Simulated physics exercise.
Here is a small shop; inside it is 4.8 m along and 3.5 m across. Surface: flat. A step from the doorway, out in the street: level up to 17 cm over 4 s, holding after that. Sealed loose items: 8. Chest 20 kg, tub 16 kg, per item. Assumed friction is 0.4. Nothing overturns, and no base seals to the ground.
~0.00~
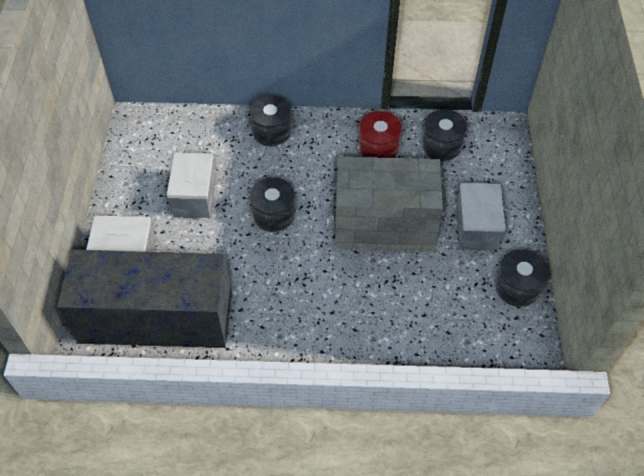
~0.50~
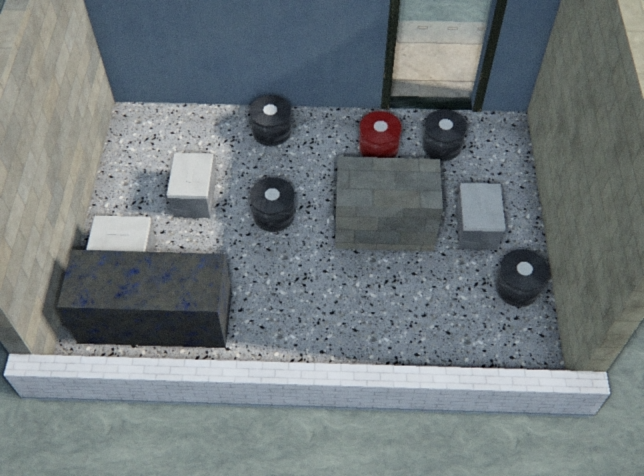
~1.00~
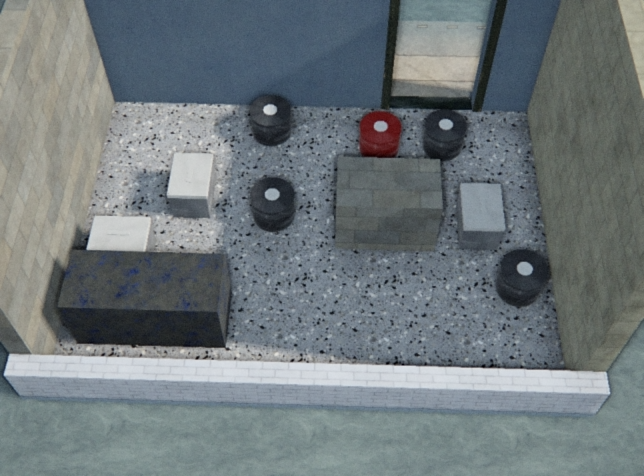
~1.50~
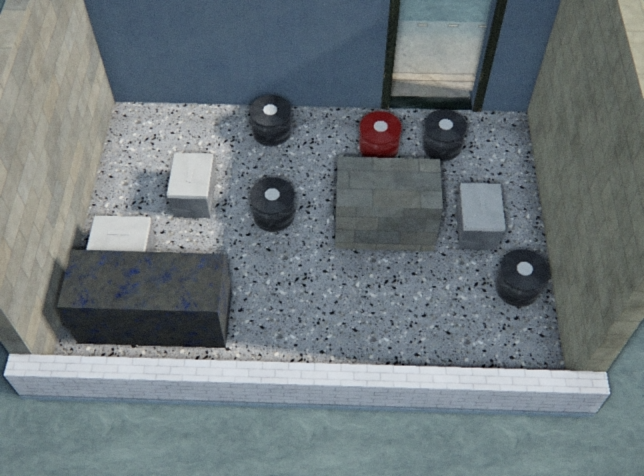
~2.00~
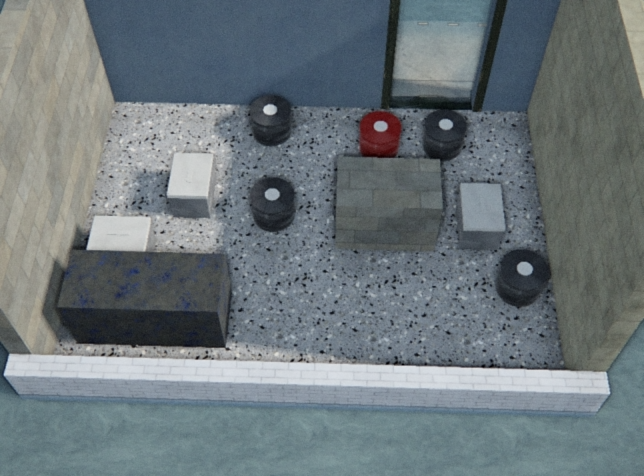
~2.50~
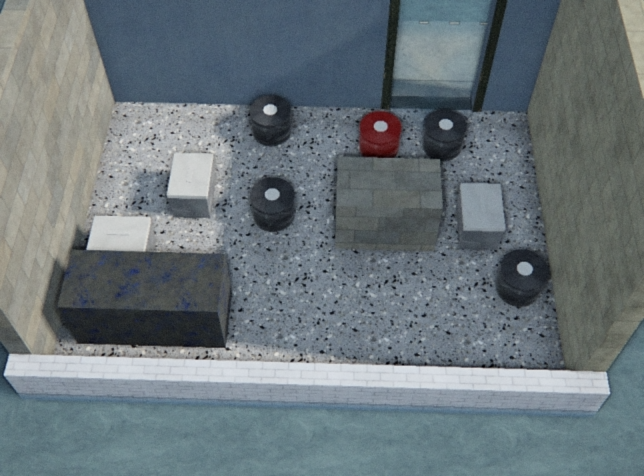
A small open-topped shop with a speckled floor, a blue back wall and pale stone side walls is seen from high above through a still camera. A dark, blue-flecked counter sits front left, a grey block right of centre, with pale boxes, dark round tubs and one red tub around them. Greenish water spreads over the sandy ground outside and deepens slightly beyond the doorway, while everything inside stays put.
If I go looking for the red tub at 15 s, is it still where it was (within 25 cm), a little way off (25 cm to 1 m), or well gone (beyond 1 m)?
It is still where it was.
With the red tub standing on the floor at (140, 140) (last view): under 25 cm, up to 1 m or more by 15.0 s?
What happens is it remains nearly in place.
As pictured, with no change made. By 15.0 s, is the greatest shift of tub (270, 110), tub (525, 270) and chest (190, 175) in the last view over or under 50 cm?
In turn: Within, beyond, within.
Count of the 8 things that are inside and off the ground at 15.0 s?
At that moment it comes to 1.
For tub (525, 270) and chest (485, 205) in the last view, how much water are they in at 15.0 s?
Roughly 10 and 8 cm.
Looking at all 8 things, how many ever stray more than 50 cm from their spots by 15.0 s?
The total is 3.
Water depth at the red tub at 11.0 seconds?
6 cm, roughly.
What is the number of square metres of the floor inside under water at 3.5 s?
Wet: Near 1.5 m2.
After 3.5 s the red tub is near (381, 127), 0.0 m from its start, aground; 0 afloat.
After 6.8 s the red tub is near (375, 130), 0.1 m from its start, aground; 0 afloat.
After 11.0 s the red tub is near (375, 130), 0.1 m from its start, aground; 2 afloat.
After 15.0 s the red tub is near (375, 130), 0.1 m from its start, aground; 1 afloat.
